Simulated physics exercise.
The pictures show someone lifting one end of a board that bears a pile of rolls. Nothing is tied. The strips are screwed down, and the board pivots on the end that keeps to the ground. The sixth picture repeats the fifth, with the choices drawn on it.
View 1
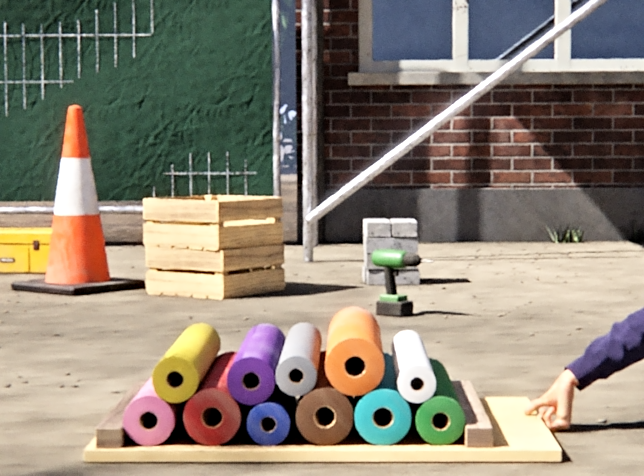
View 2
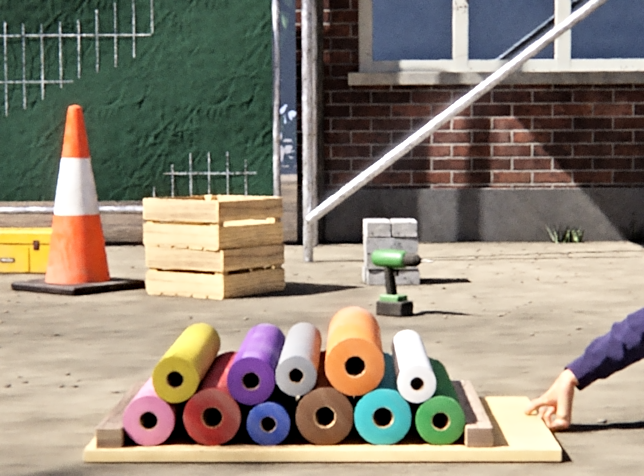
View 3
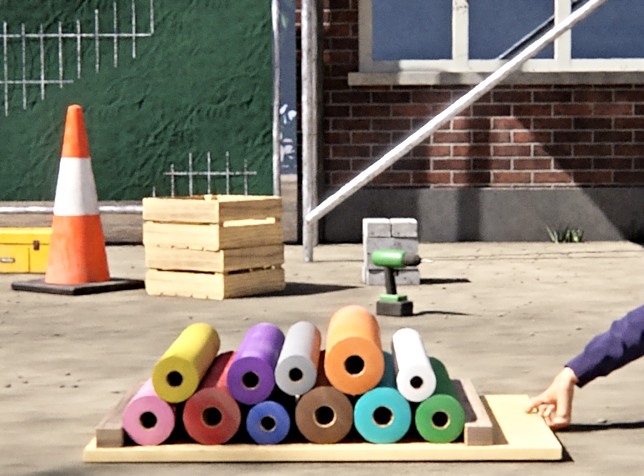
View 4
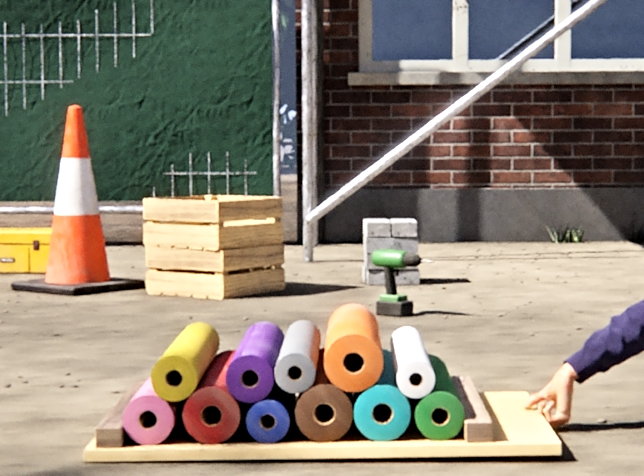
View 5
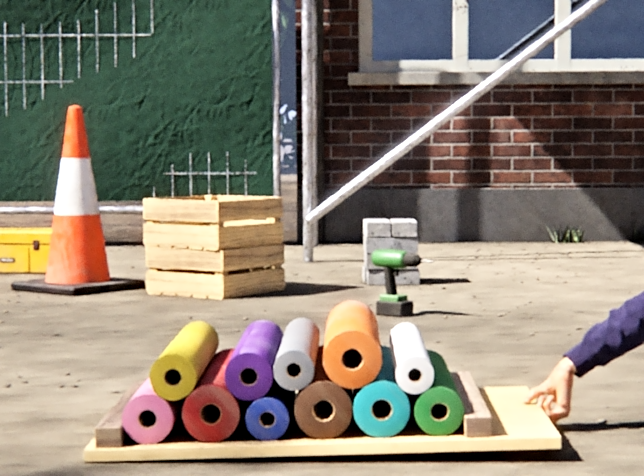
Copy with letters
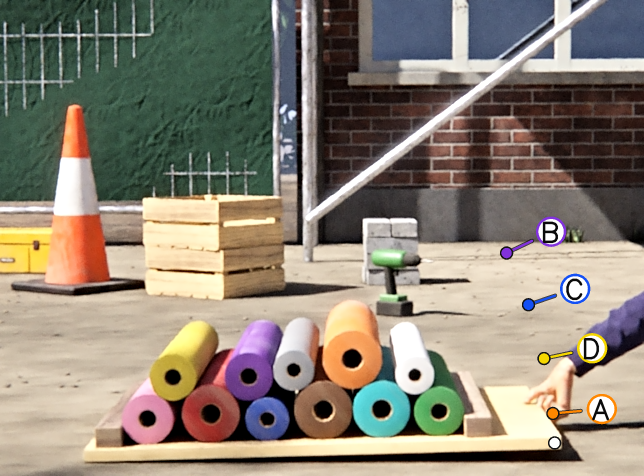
A hand in a purple sleeve grips the right end of a wooden board on a sunlit concrete yard, seen level from the front by a still camera. Colourful rolls lie in two layers between wooden strips, pink at lower left and green at lower right, with a cone, crate and brick wall behind. The hand raises the board's right end very slightly, and the rolls tilt with it.
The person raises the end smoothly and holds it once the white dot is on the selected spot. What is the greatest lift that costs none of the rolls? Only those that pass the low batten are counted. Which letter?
The highest mark that will do is C.
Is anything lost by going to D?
No, at D.
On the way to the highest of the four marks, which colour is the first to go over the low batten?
It is the yellow one.
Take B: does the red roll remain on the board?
Yes, with B.
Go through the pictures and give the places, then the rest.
Green roll (441, 421); white roll (417, 384); purple roll (251, 381), in the first frame.
Purple roll (251, 381); grey roll (296, 375), in the second frame.
Board (324, 416); turquoise roll (383, 416); green roll (440, 419); brown roll (325, 415), in the third frame.
Board (324, 414); pink roll (148, 420); red roll (211, 416), in the fourth frame.
Board (324, 412); pink roll (148, 419); red roll (211, 414), in the fifth frame.
On the marked copy, A at (553, 414); B at (506, 253); C at (529, 305); D at (544, 359); the white dot at (554, 443).
Taking C. A third of the way, board at 14°.
Two thirds of the way, board at 19°.
When it is over, board at 19°, none over the low batten.
As for the rest, A none over the low batten; B two over the low batten (purple, yellow); D none over the low batten.
